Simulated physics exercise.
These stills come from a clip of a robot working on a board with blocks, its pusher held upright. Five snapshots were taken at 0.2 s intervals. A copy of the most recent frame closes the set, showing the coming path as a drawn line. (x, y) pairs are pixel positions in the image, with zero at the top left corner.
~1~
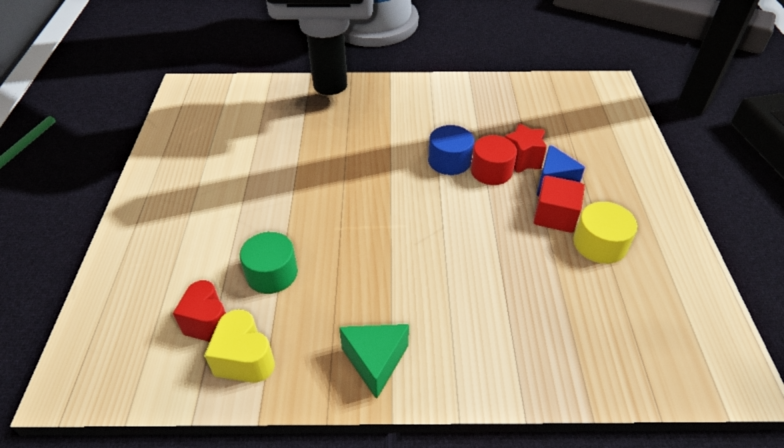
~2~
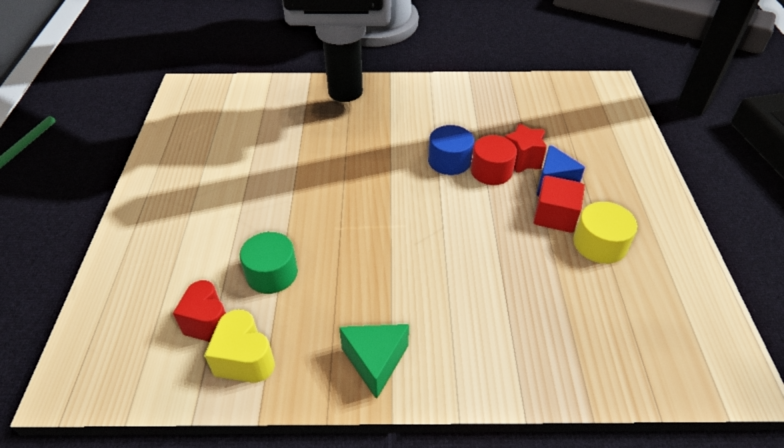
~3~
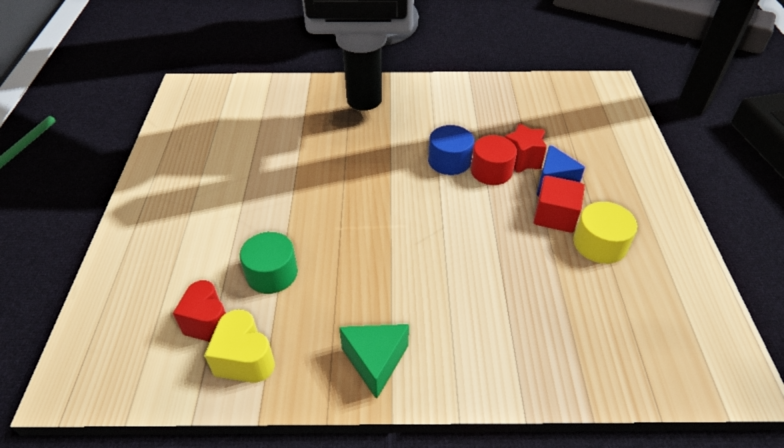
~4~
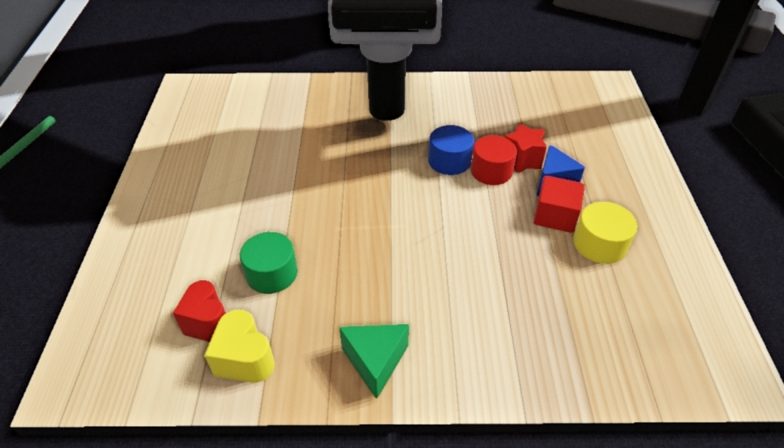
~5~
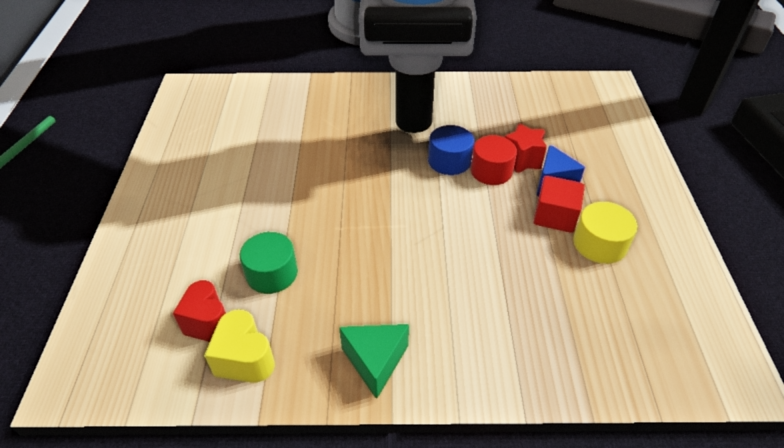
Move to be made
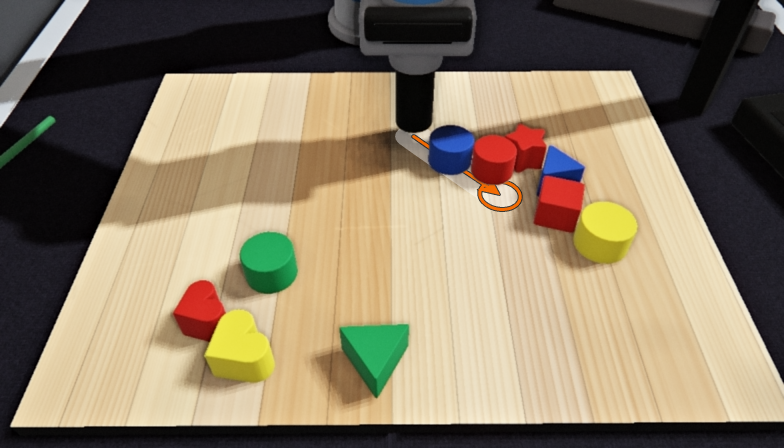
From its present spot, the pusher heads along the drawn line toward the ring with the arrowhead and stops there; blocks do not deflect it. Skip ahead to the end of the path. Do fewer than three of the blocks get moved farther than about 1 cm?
Answer: No.
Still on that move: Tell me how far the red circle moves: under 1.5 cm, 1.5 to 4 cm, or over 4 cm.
Band: Over 4 cm.
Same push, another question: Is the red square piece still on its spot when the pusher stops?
Short answer: No.
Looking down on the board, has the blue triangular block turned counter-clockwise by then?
I believe so.
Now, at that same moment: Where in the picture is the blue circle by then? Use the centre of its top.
At (507, 204).
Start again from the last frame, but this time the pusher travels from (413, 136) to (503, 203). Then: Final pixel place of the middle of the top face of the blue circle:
It ends at (516, 212).
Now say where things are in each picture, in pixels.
Tip of the pusher (330, 86), middles of tops, blue circle (452, 138), red circle (495, 148), blue triangular block (560, 161), red square piece (563, 192), in the first frame.
Pusher (346, 92), nothing pushed, in the second frame.
Pusher (364, 100), nothing pushed, in the third frame.
Pusher (387, 110), nothing pushed, in the fourth frame.
Pusher (414, 122), blue circle (452, 138), red circle (495, 148), blue triangular block (560, 161), red square piece (563, 192), in the fifth frame.
The line goes from (413, 136) directly to (500, 195).
The first path, step by step. One third of the way, pusher (443, 141); blue circle (470, 155); red circle (516, 159).
Two thirds of the way, pusher (472, 161); blue circle (490, 181); red circle (534, 173); blue triangular block (570, 157), turned 35° anticlockwise; red square piece (572, 193), turned 30° clockwise.
At the end, pusher (503, 181); blue circle (507, 204); red circle (548, 179); blue triangular block (572, 157), turned 40° anticlockwise; red square piece (591, 198), turned 35° clockwise.
